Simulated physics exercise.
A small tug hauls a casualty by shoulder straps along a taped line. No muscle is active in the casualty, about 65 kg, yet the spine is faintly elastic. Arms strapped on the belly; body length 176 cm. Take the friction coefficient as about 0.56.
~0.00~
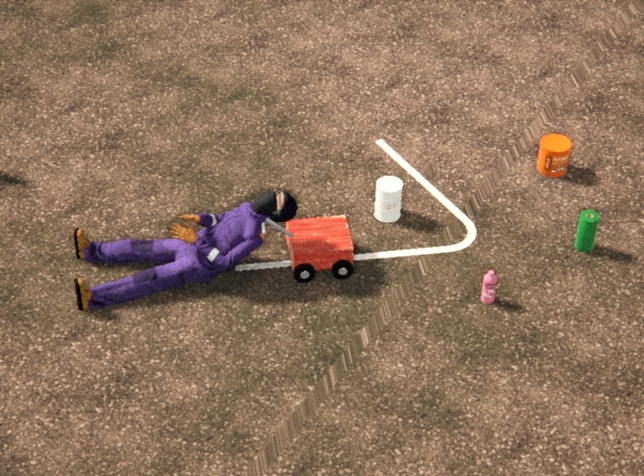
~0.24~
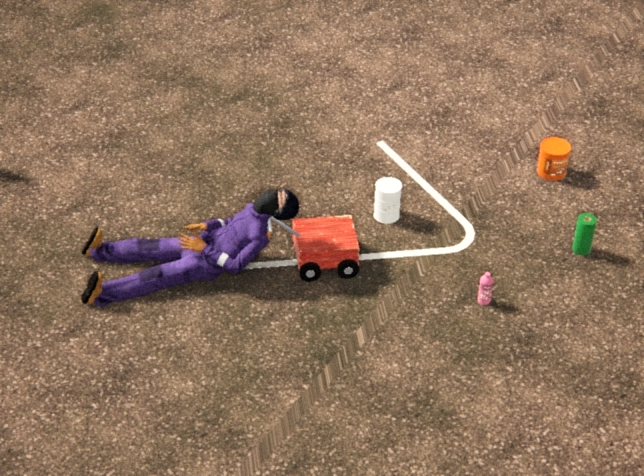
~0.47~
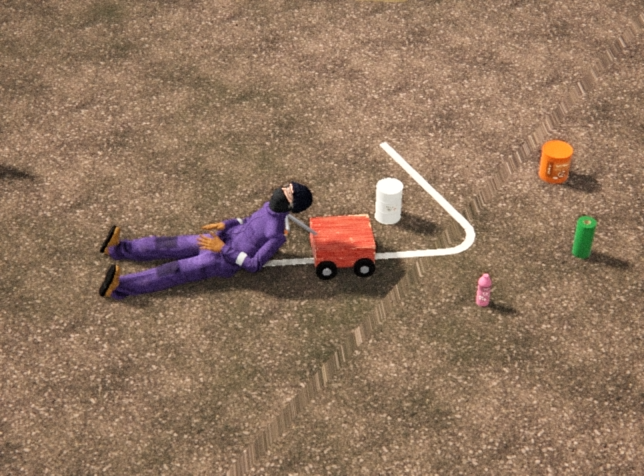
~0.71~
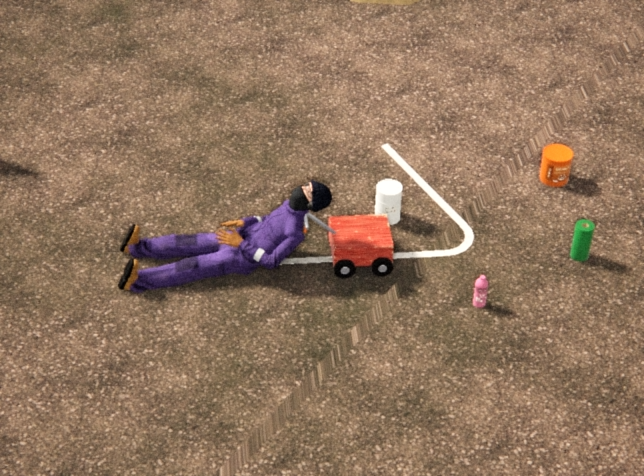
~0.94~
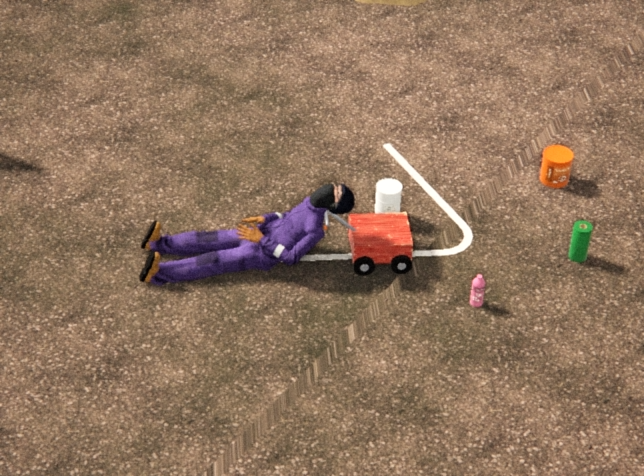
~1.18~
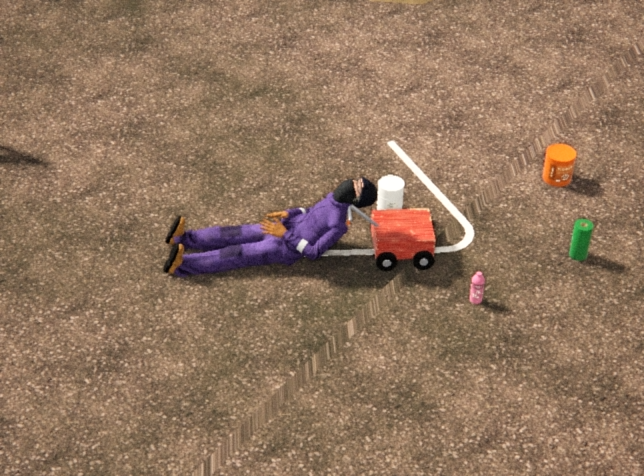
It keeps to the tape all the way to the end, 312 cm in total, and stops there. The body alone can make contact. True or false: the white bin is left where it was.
False.
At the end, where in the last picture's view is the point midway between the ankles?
Roughly at (399, 226).
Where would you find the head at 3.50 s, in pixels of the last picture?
Near pixel (432, 137).
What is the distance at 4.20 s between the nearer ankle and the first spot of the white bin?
The gap is about 50 cm.
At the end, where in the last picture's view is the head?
(383, 80).
After 2.10 s the white bin is where it stood, near (390, 198) in the last picture's view; the green post where it stood; the nearer ankle is 108 cm from that spot.
After 2.80 s the white bin is where it stood, near (390, 198) in the last picture's view; the green post where it stood; the nearer ankle is 75 cm from that spot.
After 3.50 s the white bin is where it stood, near (390, 198) in the last picture's view; the green post where it stood; the nearer ankle is 62 cm from that spot.
After 4.20 s the white bin is 13 cm from where it stood, near (382, 189) in the last picture's view; the nearer ankle is 48 cm from that spot.
After 5.0 s, white bin gets knocked; pink bottle stays put; orange bucket stays put; green post stays put.
